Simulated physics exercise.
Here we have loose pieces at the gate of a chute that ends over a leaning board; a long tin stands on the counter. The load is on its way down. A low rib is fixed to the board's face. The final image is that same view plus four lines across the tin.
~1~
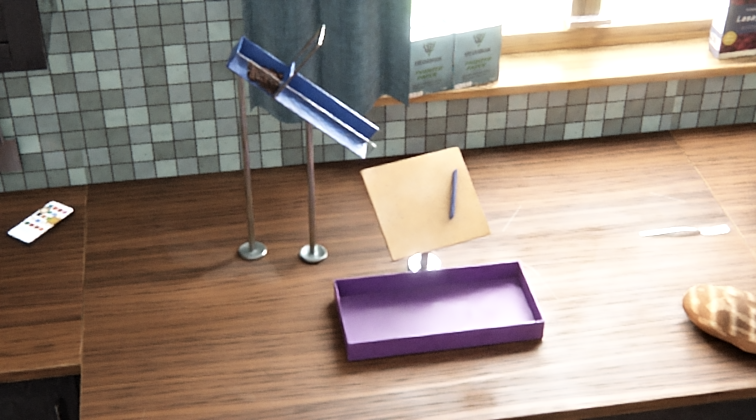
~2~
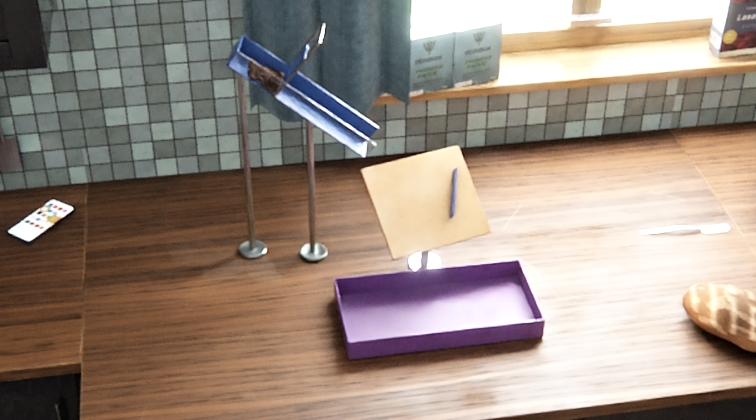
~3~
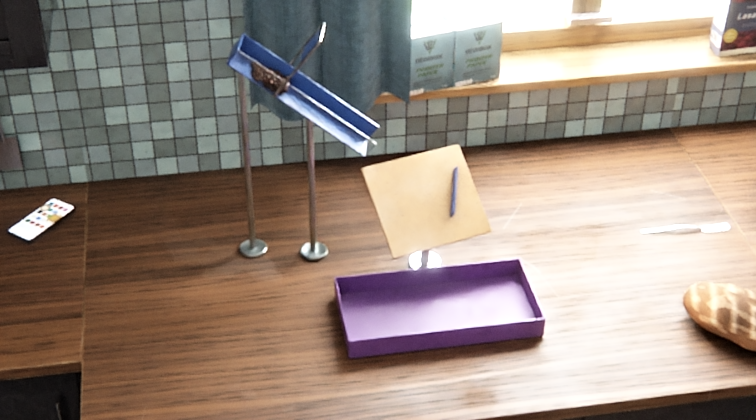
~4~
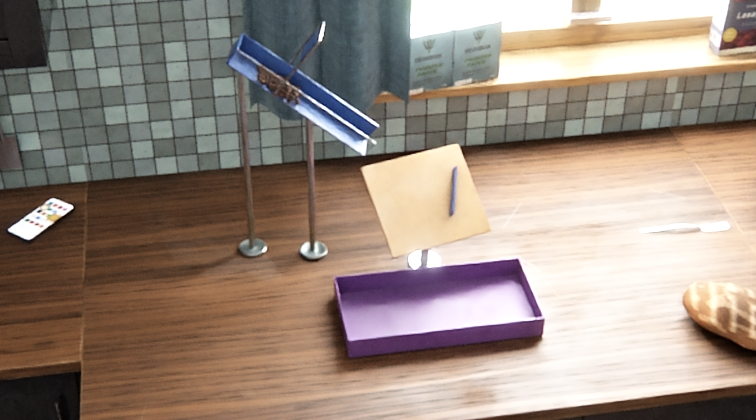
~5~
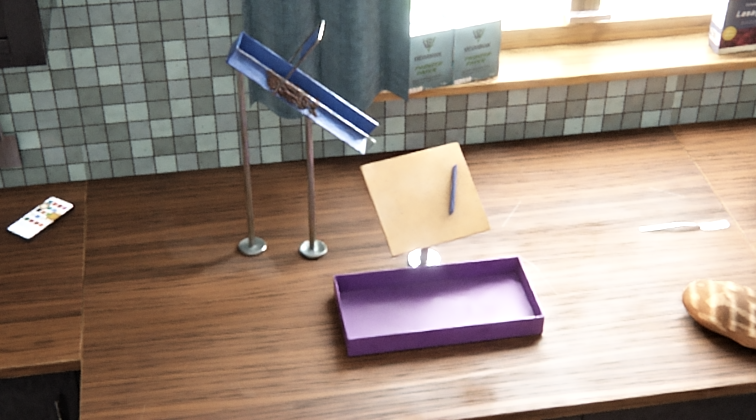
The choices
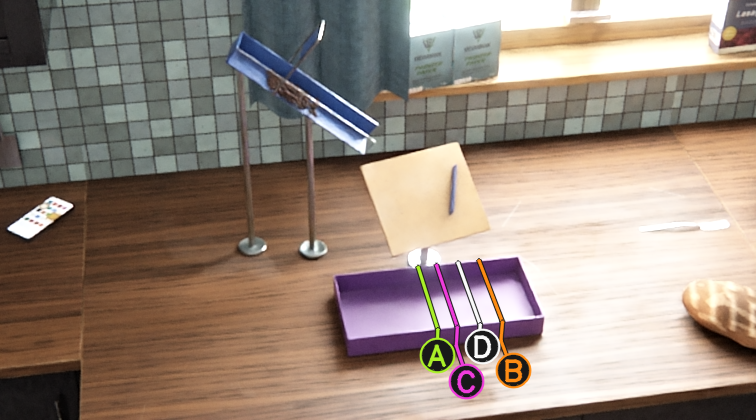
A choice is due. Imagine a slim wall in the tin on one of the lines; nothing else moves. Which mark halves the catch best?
The answer is line D.
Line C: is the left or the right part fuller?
The right side.
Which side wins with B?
The left side.
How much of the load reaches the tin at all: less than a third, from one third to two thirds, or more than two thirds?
It is more than two thirds.
On the marked copy, line A crosses the front rim at (437, 328); line B crosses the front rim at (502, 321); line C crosses the front rim at (457, 326); line D crosses the front rim at (480, 323).
With A, of what is caught, a small part on the left of the divider, nearly all on the right.
With B, of what is caught, nearly all on the left of the divider, a small part on the right.
With C, of what is caught, a small part on the left of the divider, most on the right.
With D, of what is caught, about two thirds on the left of the divider, about a third on the right.
